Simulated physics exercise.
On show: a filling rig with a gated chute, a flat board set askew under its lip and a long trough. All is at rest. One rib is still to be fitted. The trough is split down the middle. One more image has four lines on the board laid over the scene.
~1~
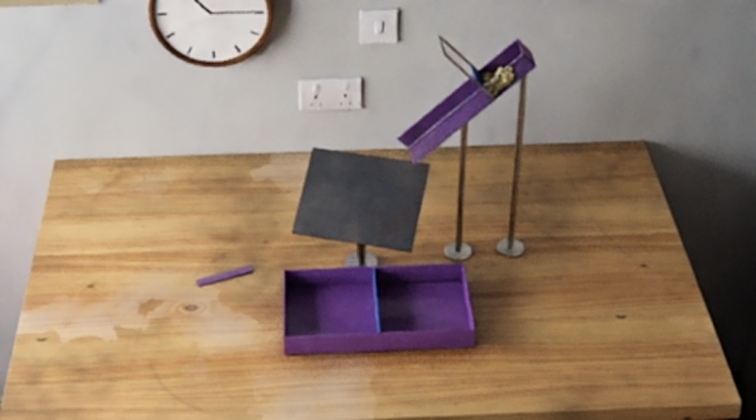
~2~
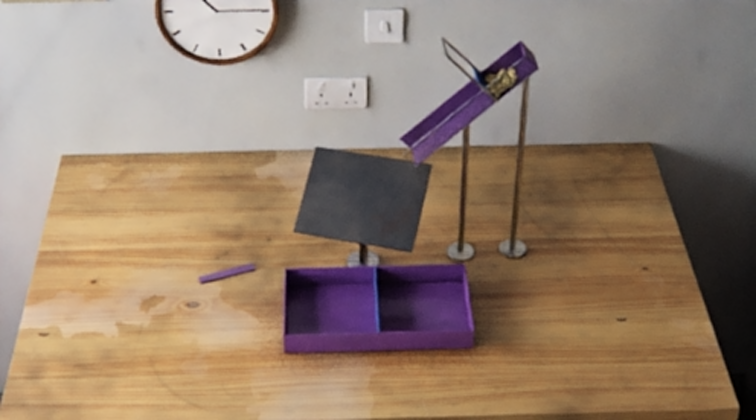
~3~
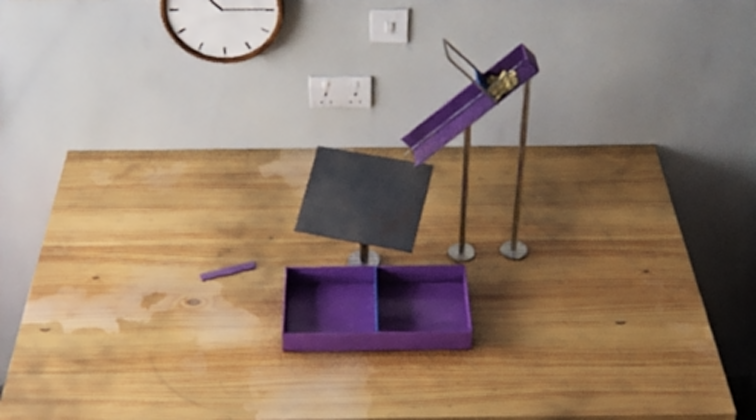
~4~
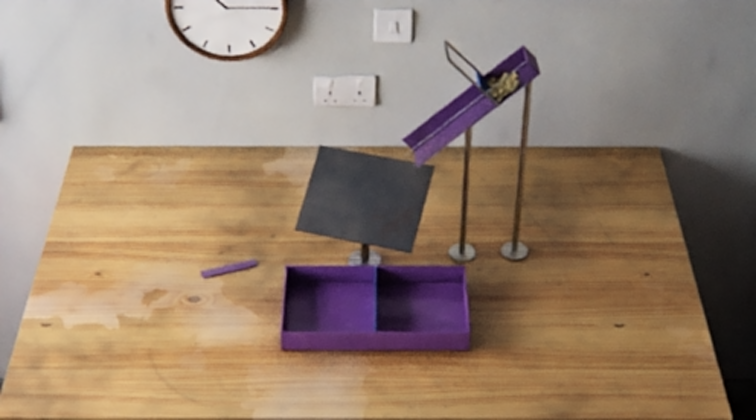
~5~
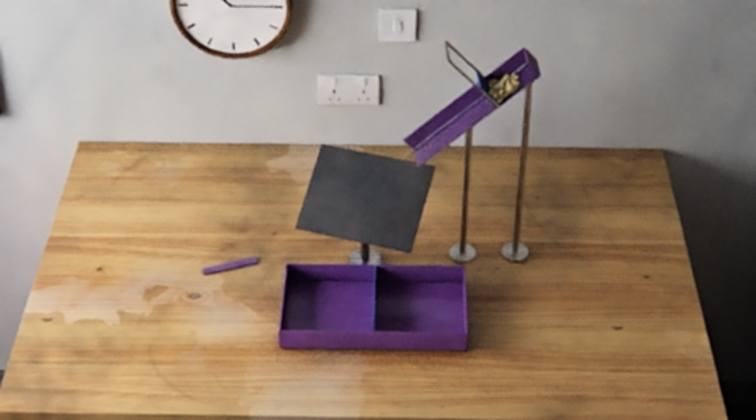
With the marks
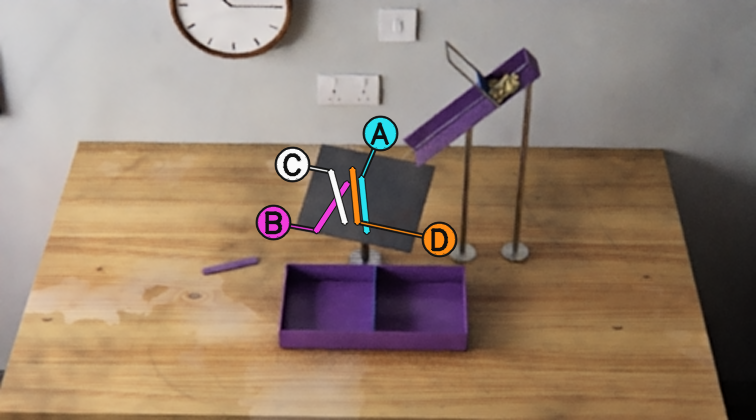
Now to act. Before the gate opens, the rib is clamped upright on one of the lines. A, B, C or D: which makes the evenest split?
A works best here.
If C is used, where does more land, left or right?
The left half.
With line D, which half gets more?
More lands on the left.
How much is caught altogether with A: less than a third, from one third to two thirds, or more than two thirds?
It is more than two thirds.
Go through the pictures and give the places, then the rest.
Load behind the gate at (497, 82), soya beans; lip of the chute at (412, 158), sloping fairly steeply, in the first picture.
Middle of the board at (363, 198), tilted fairly steeply; middle of its low edge at (352, 242); of its high edge at (374, 155), in the second picture.
Front corners of the trough at (283, 334) and (472, 332); front end of its middle wall at (377, 333); gate still shut at (479, 79), in the third picture.
Middle of the load at (501, 88); lip at (416, 159), in the fourth picture.
Middle of the load at (501, 90); lip at (417, 160), in the fifth picture.
On the marked copy, line A from (361, 178) to (366, 231); line B from (346, 183) to (316, 230); line C from (331, 171) to (344, 221); line D from (352, 169) to (357, 222).
If A is chosen, of what is caught, about two thirds in the left half, about a third in the right.
If B is chosen, of what is caught, nearly all in the left half, a stray few in the right.
If C is chosen, of what is caught, nearly all in the left half, a stray few in the right.
If D is chosen, of what is caught, nearly all in the left half, a small part in the right.
